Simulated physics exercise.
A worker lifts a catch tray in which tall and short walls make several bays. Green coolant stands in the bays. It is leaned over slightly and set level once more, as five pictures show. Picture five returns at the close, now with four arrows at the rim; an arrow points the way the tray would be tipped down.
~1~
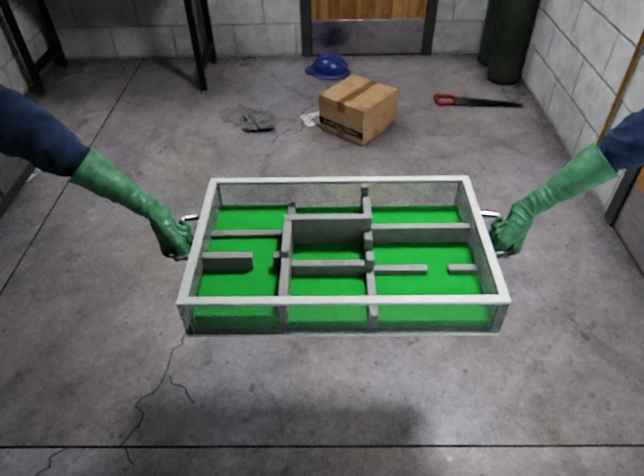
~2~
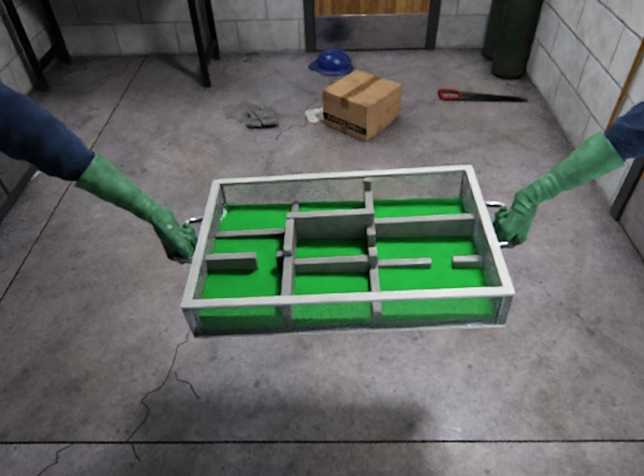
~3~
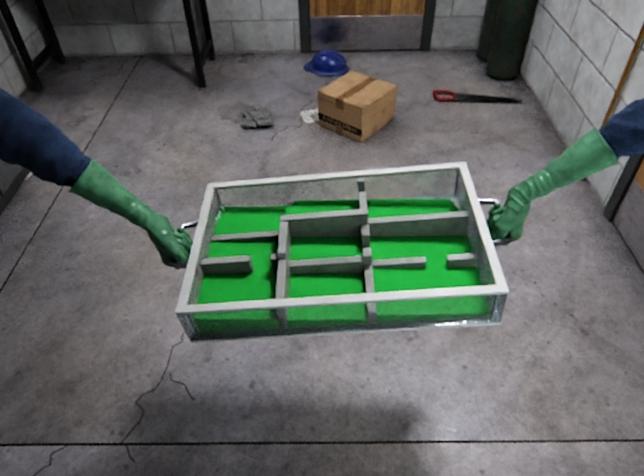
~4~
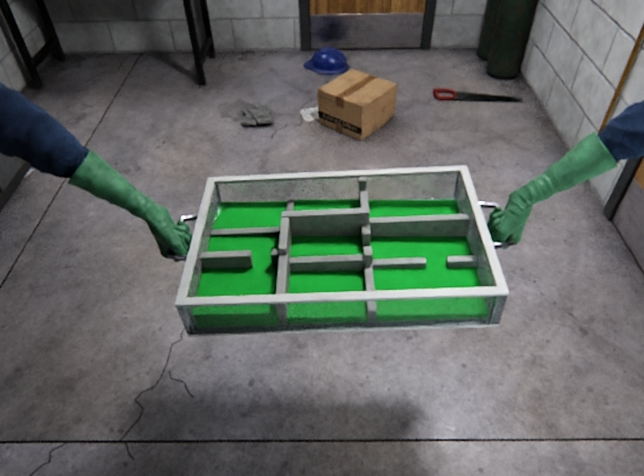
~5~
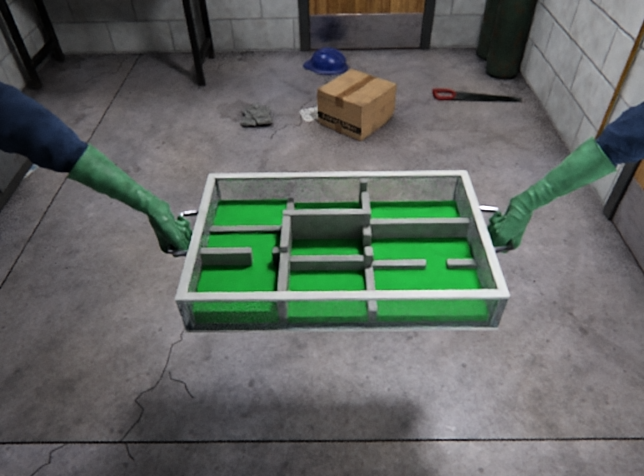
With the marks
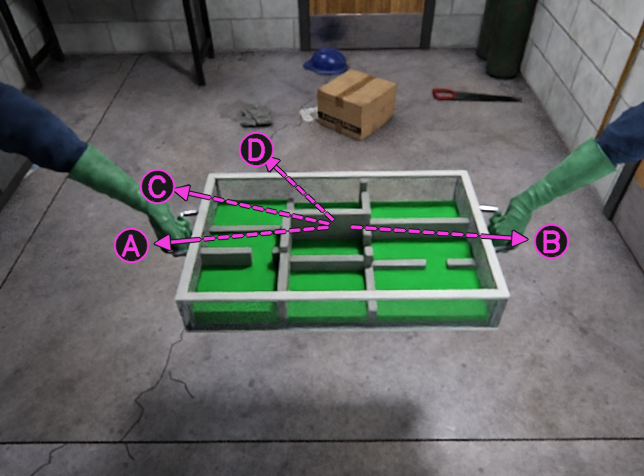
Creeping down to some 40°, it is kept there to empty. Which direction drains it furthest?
The best arrow is D.
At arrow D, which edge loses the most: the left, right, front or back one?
Over the back one.
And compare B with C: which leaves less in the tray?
The answer is C.
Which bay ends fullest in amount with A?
It is the front left one.
In magenta, A ends at (160, 243); B ends at (521, 238); C ends at (178, 190); D ends at (267, 159).
If A is chosen, about 47 % stays in the tray, the largest part in the front left bay.
If B is chosen, about 48 % stays in the tray, the largest part in the front right bay.
If C is chosen, about 39 % stays in the tray, the largest part in the back left bay.
If D is chosen, about 28 % stays in the tray, the largest part in the back left bay.
